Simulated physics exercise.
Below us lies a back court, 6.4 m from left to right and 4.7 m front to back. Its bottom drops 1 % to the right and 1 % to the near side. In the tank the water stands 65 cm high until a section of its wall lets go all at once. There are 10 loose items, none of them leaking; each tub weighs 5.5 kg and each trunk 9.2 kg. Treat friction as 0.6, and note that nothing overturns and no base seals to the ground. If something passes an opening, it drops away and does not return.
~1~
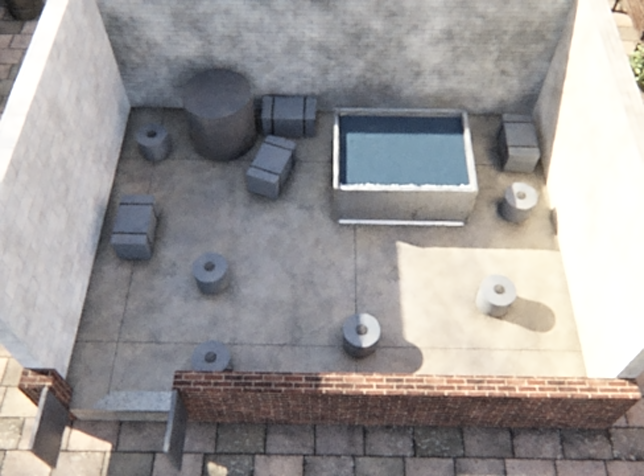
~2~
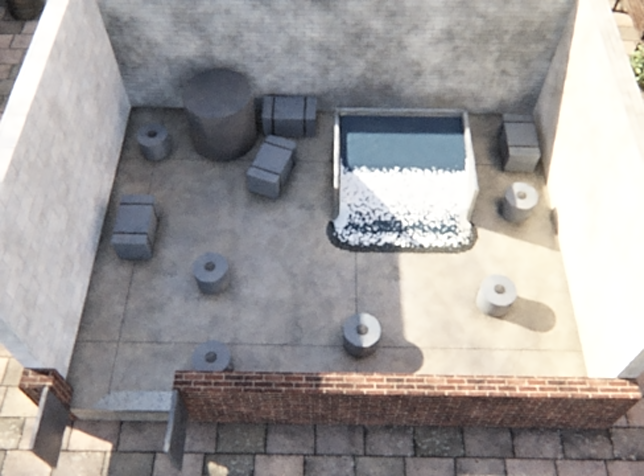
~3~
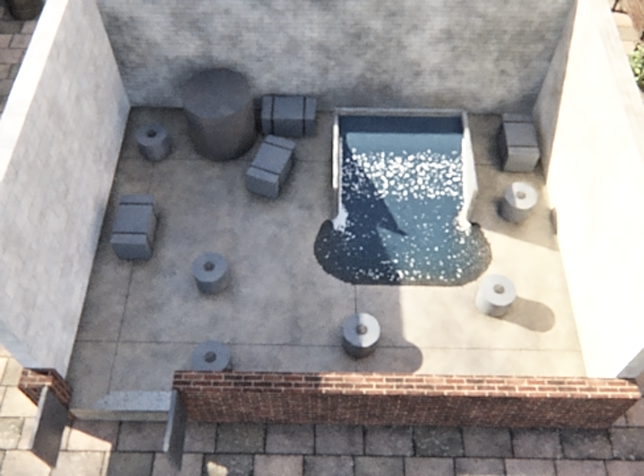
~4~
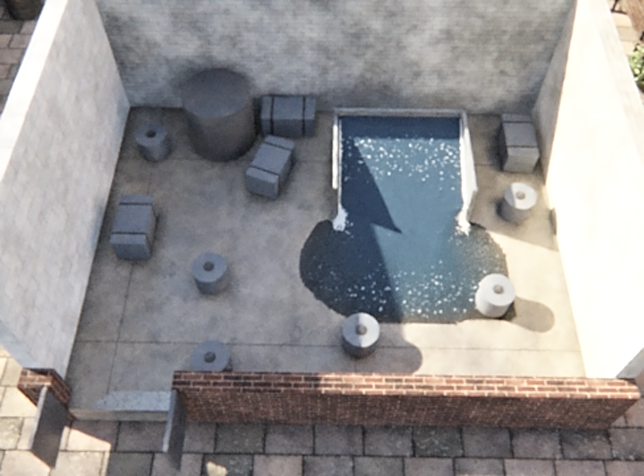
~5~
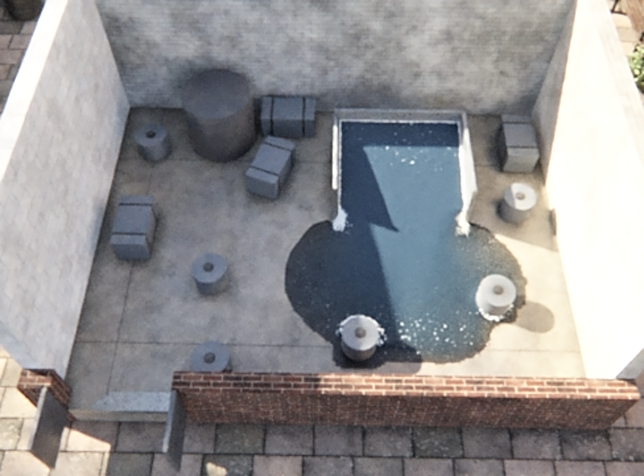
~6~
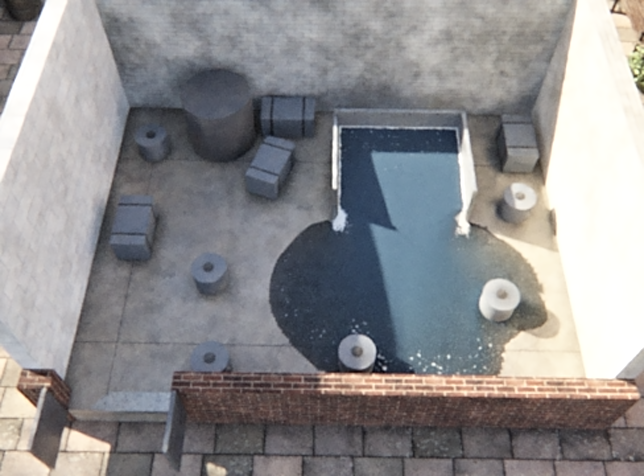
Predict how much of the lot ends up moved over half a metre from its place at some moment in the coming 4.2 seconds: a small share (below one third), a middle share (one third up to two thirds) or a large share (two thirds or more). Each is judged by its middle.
It will be a middle share, one third up to two thirds.
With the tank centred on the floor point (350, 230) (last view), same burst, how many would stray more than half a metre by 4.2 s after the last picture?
So the tally would be 8.
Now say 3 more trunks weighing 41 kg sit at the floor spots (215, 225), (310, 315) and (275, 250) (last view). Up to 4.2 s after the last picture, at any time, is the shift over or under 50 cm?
Order as listed: Inside half a metre / beyond half a metre / inside half a metre.
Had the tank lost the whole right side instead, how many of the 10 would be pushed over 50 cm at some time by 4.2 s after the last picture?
Then it comes to 7.
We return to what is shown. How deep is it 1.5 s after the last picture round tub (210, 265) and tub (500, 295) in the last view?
About 1 and 32 cm.
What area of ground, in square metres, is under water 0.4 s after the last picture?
That flooded area is roughly 12 m2.
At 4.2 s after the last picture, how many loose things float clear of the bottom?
At that time, 5.
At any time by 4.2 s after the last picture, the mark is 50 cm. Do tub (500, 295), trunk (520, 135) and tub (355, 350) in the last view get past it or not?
First exceeding it, second falling below it, third exceeding it.
Then, 0.4 s after the last picture 1 of 10 are over 50 cm from their spots; 1 afloat.
Then, 1.5 s after the last picture 3 of 10 are over 50 cm from their spots; 2 afloat.
Then, 2.8 s after the last picture 4 of 10 are over 50 cm from their spots; 3 afloat.
Then, 4.2 s after the last picture 6 of 10 are over 50 cm from their spots, and 6 have been at some point; 5 afloat.
